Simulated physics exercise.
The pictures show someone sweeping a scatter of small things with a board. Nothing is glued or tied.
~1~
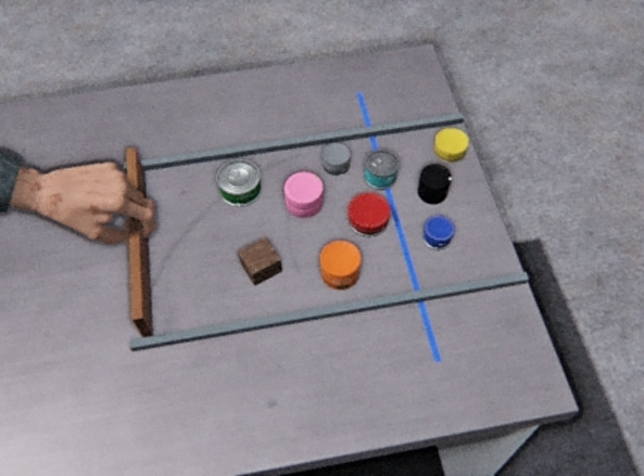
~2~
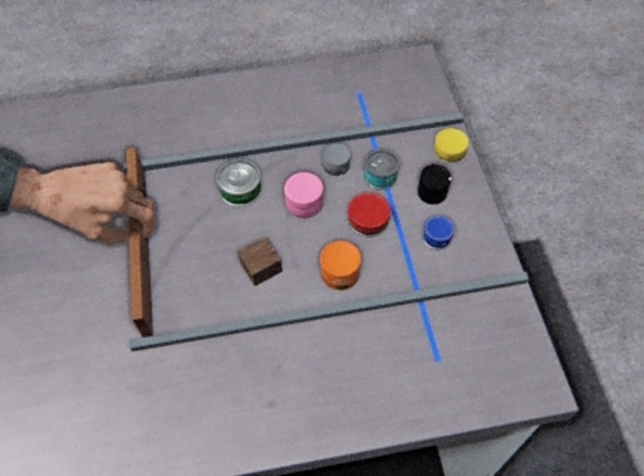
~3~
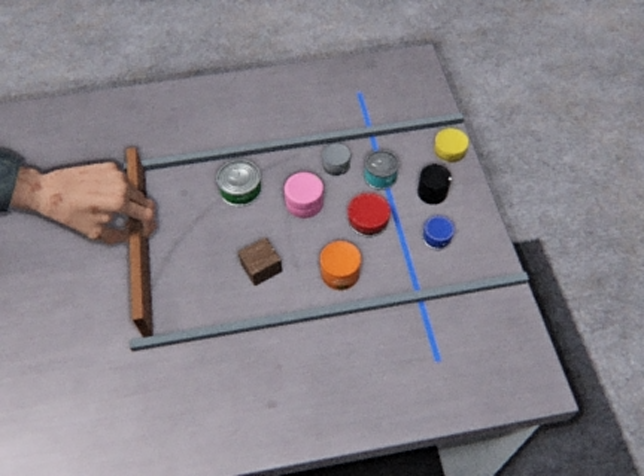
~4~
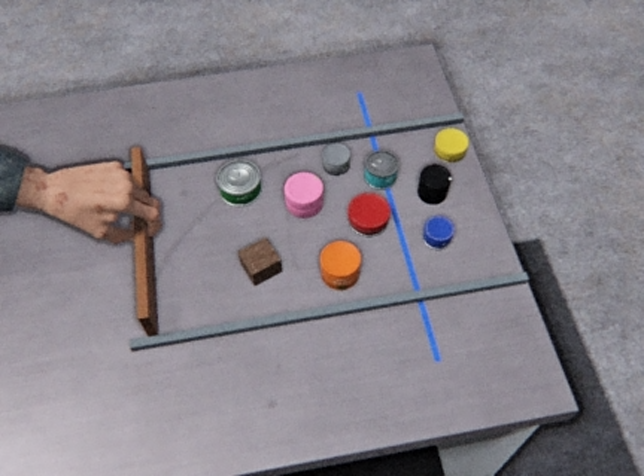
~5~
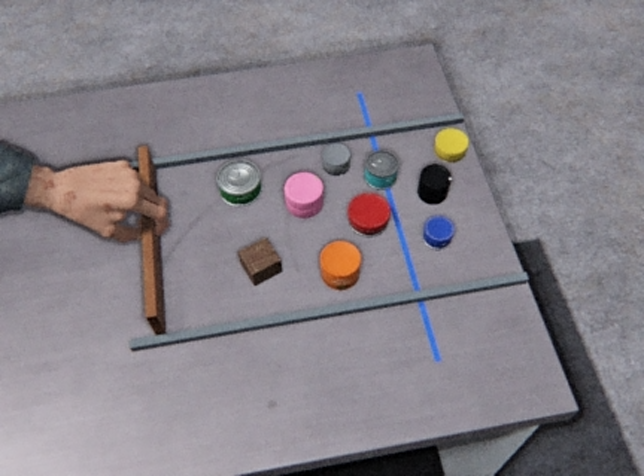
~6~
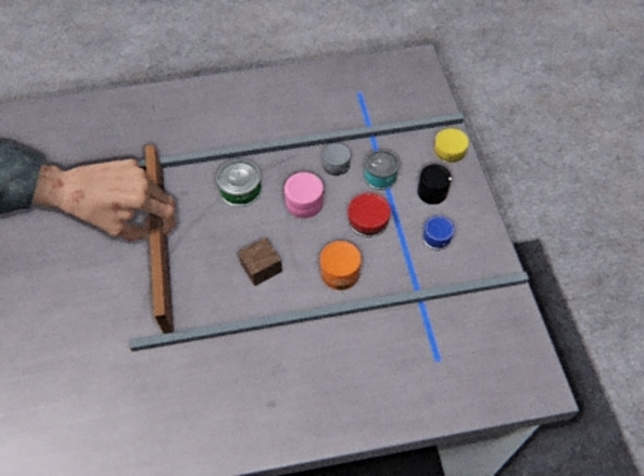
We see a hand holding a wooden board upright at the left of a gray table, between two rails. The board stays nearly still, then slides slightly right toward scattered colored tubs, pots and a brown block, which do not move.
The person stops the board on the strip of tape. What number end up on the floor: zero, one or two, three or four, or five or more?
The number that fall off is zero.
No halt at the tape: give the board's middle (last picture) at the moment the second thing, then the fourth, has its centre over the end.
About (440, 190), then (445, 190).
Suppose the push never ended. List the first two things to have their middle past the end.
Earliest first: The yellow tub, the grey tub.
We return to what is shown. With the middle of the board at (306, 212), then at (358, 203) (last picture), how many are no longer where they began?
First 5, then 7.
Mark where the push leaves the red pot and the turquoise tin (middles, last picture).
First (420, 212), then (432, 162).
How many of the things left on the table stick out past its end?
0 of them.
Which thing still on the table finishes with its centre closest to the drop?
That is the yellow tub.
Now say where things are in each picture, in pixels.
In the first frame, yellow tub (451, 145); black lid (434, 184); blue tin (438, 233); board (139, 238); tape (394, 209).
In the second frame, black lid (434, 185); red pot (369, 215).
In the third frame, blue tin (438, 233); board (139, 238).
In the fourth frame, yellow tub (451, 146); orange tub (341, 266).
In the fifth frame, black lid (434, 185); green pot (240, 183).
In the sixth frame, yellow tub (451, 146); black lid (434, 185); blue tin (438, 233); board (159, 235); tape (394, 209).
Soon after, none off yet; yellow tub at rest near (451, 146); black lid at rest near (434, 185); blue tin at rest near (438, 233).
In the end, the number that fall off is zero.
